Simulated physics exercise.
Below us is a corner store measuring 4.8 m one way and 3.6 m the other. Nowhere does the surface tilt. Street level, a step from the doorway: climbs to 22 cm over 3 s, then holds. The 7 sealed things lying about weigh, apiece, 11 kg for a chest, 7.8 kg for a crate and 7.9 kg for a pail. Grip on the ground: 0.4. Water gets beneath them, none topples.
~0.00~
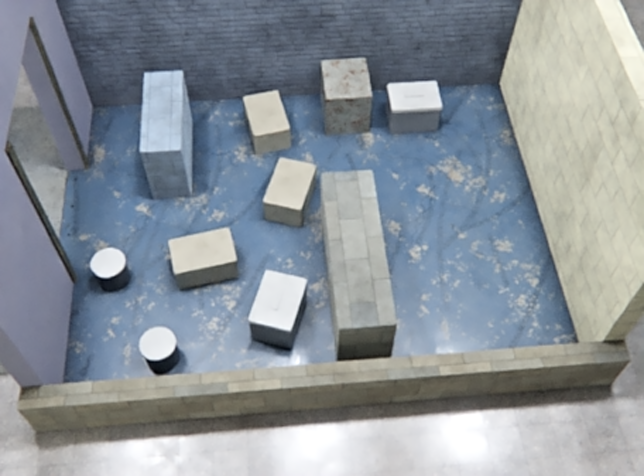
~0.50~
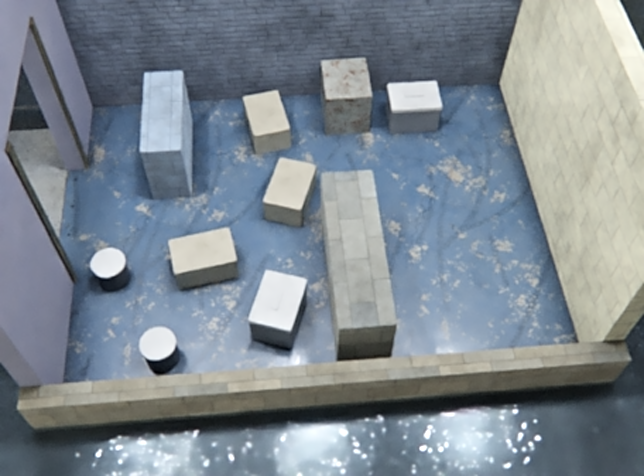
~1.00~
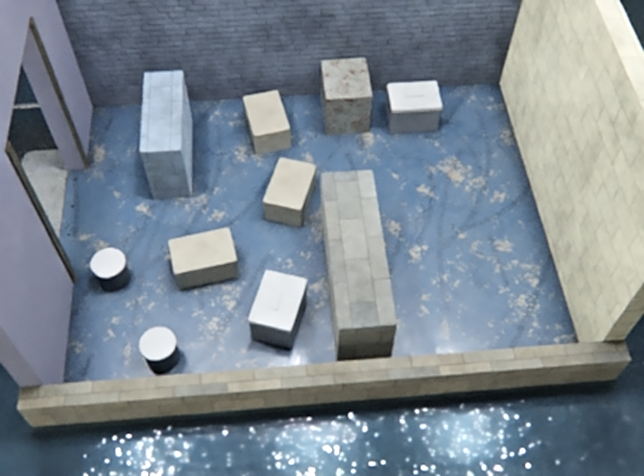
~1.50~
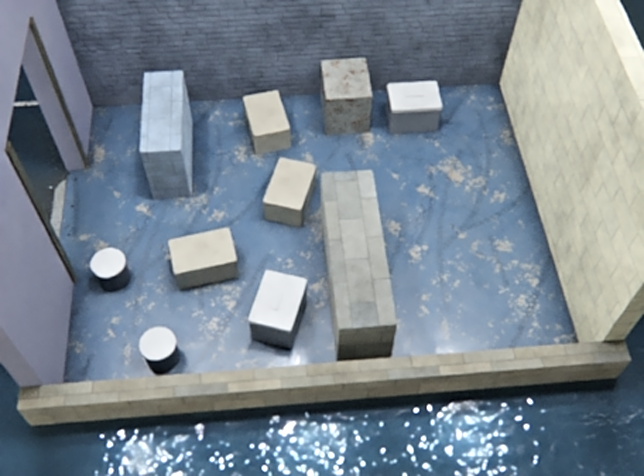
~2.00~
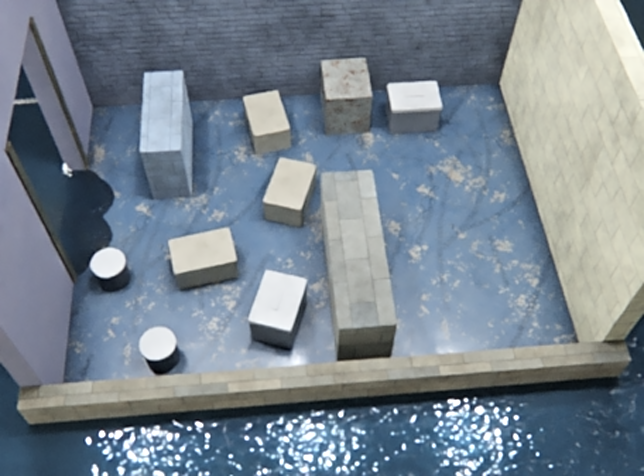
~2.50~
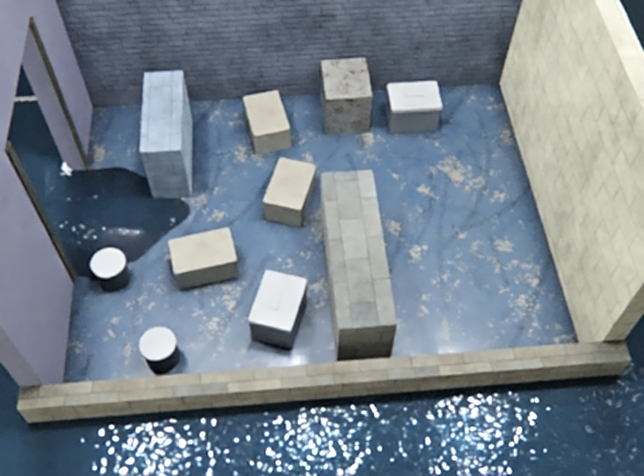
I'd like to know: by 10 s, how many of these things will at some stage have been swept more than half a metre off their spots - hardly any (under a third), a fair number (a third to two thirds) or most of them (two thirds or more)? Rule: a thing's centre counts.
Most of them, two thirds or more.
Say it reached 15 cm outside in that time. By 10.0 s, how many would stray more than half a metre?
That would make 4 of them.
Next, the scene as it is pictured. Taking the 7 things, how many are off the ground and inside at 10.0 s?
At that time, 5.
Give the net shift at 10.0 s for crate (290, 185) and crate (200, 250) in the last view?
In that order: 150 cm, 100 cm.
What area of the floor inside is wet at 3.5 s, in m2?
Wet: Near 3.5 m2.
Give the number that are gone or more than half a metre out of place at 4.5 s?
1 in all.
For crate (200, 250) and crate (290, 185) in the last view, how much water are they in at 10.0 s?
First about 11 cm, second about 3 cm.
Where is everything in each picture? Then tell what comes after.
A chest at (415, 95), on the bottom; a crate at (266, 113), on the bottom; 0.0 m2 under water; 0 of 7 have shifted, in the first frame.
A chest at (415, 95), on the bottom; a crate at (266, 113) rests on the ground; 0.0 m2 under water; 0 of 7 have shifted, in the second frame.
A chest at (415, 95) rests on the ground; a crate at (266, 113) rests on the ground; 0.0 m2 under water; 0 of 7 have shifted, in the third frame.
A chest at (415, 95) rests on the ground; a crate at (266, 113), on the bottom; 0.0 m2 under water; 0 of 7 have shifted, in the fourth frame.
A chest at (415, 95), on the bottom; a crate at (266, 113), on the bottom; 0.3 m2 under water; 0 of 7 have shifted, in the fifth frame.
A chest at (415, 95) rests on the ground; a crate at (266, 113), on the bottom; water covers 1.0 m2; 0 of 7 have shifted, in the sixth frame.
After 3.5 s 0 of 7 are over 50 cm from their spots; 0 afloat.
After 4.5 s 1 of 7 are over 50 cm from their spots; 0 afloat.
After 7.0 s 3 of 7 are over 50 cm from their spots; 4 afloat.
After 10.0 s 6 of 7 are over 50 cm from their spots, and 6 have been at some point; 5 afloat.
